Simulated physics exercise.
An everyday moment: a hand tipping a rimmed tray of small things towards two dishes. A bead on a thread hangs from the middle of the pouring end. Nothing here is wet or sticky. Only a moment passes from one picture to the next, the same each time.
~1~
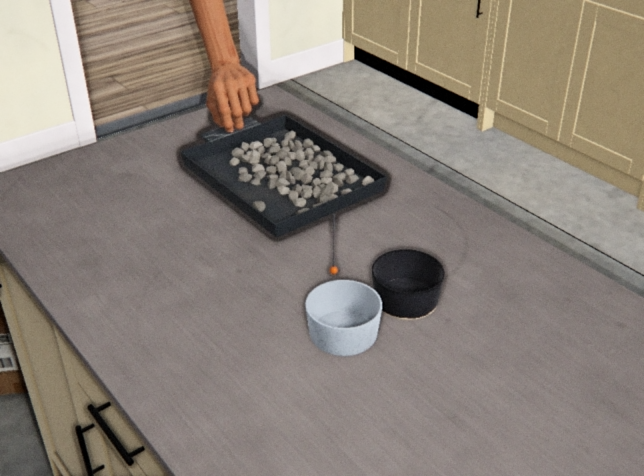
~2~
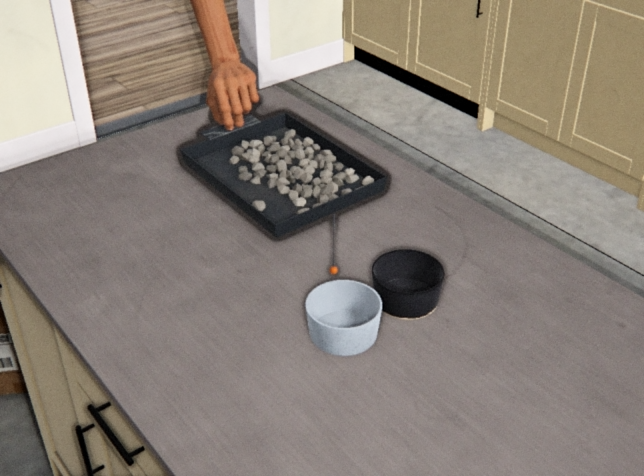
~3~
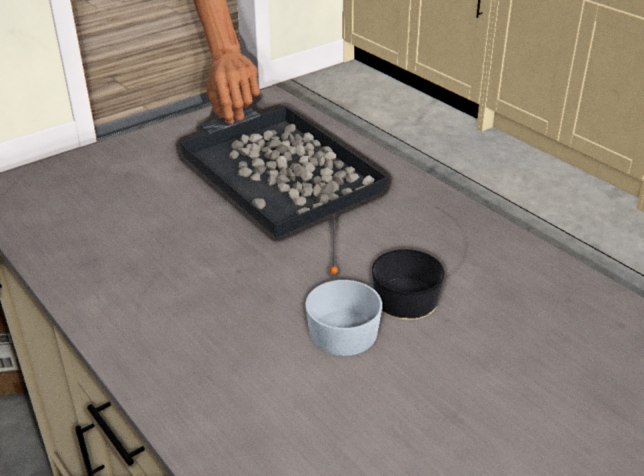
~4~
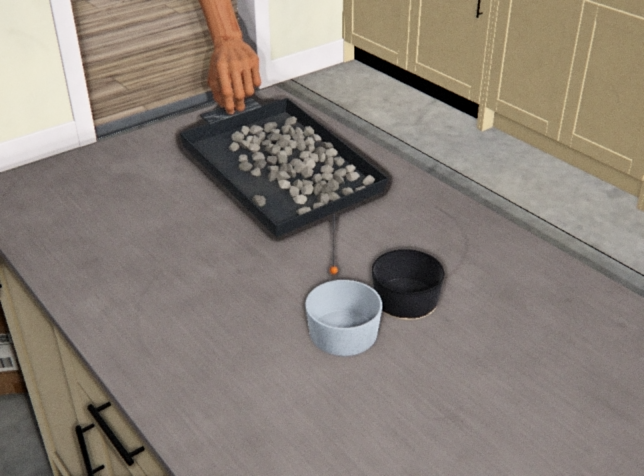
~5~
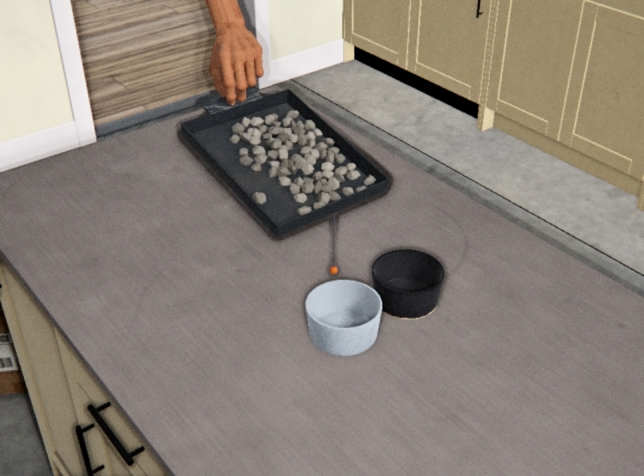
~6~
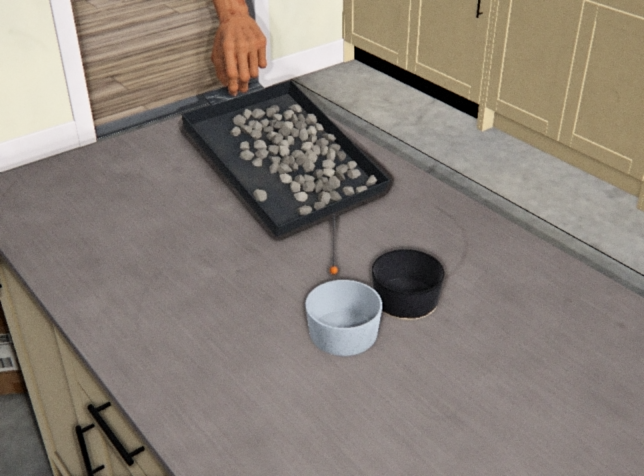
A hand held the far edge of a dark rimmed tray of small grey stones and gradually tilted it toward a pale bowl and a black bowl, which stayed still on the counter.
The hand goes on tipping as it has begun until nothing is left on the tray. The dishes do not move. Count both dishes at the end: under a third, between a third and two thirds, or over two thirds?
The two hold more than two thirds of the load.
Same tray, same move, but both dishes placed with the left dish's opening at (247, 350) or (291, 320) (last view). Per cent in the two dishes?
The first gives 30 %, the second 50 %.
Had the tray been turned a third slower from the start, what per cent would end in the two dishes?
Close to 80 per cent.
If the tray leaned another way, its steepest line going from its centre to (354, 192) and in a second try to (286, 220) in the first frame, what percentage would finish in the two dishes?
Roughly 70 per cent, and 20 per cent.
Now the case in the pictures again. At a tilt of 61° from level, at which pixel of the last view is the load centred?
Roughly at (337, 175).
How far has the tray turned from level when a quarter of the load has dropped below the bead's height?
Near 95 degrees.
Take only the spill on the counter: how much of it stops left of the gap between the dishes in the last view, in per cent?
Some 40 per cent.
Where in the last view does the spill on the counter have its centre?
At about (395, 343).
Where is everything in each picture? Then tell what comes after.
Corners of the pouring end near (276, 223) and (384, 176), level; middle of the load near (295, 172), bits of gravel; left dish near (368, 336); right dish near (432, 300); bead on its thread near (334, 270), in the first picture.
Corners of the pouring end near (276, 223) and (384, 177), level; middle of the load near (296, 171), in the second picture.
Corners of the pouring end near (277, 223) and (385, 177), tipped barely, level across its low end; middle of the load near (296, 168), in the third picture.
Corners of the pouring end near (277, 223) and (385, 178), tipped a little, level across its low end; middle of the load near (296, 163), in the fourth picture.
Corners of the pouring end near (278, 224) and (386, 179), tipped a little, level across its low end; middle of the load near (297, 159), in the fifth picture.
Corners of the pouring end near (279, 225) and (387, 180), tipped clearly, level across its low end; middle of the load near (298, 155); left dish near (368, 336); right dish near (432, 300), in the sixth picture.
Shortly afterwards, tray tipped steeply; the whole lot on the tray.
Next, tray tipped right over; near a third on the tray; near a quarter in the left dish; a little in the right dish; a little outside both; near a quarter in the air.
Some moments later, tray tipped past a quarter turn; near half in the left dish; near a third in the right dish; near a quarter outside both.
In the end, tray tipped past a quarter turn; near half in the left dish; near a third in the right dish; near a quarter outside both.
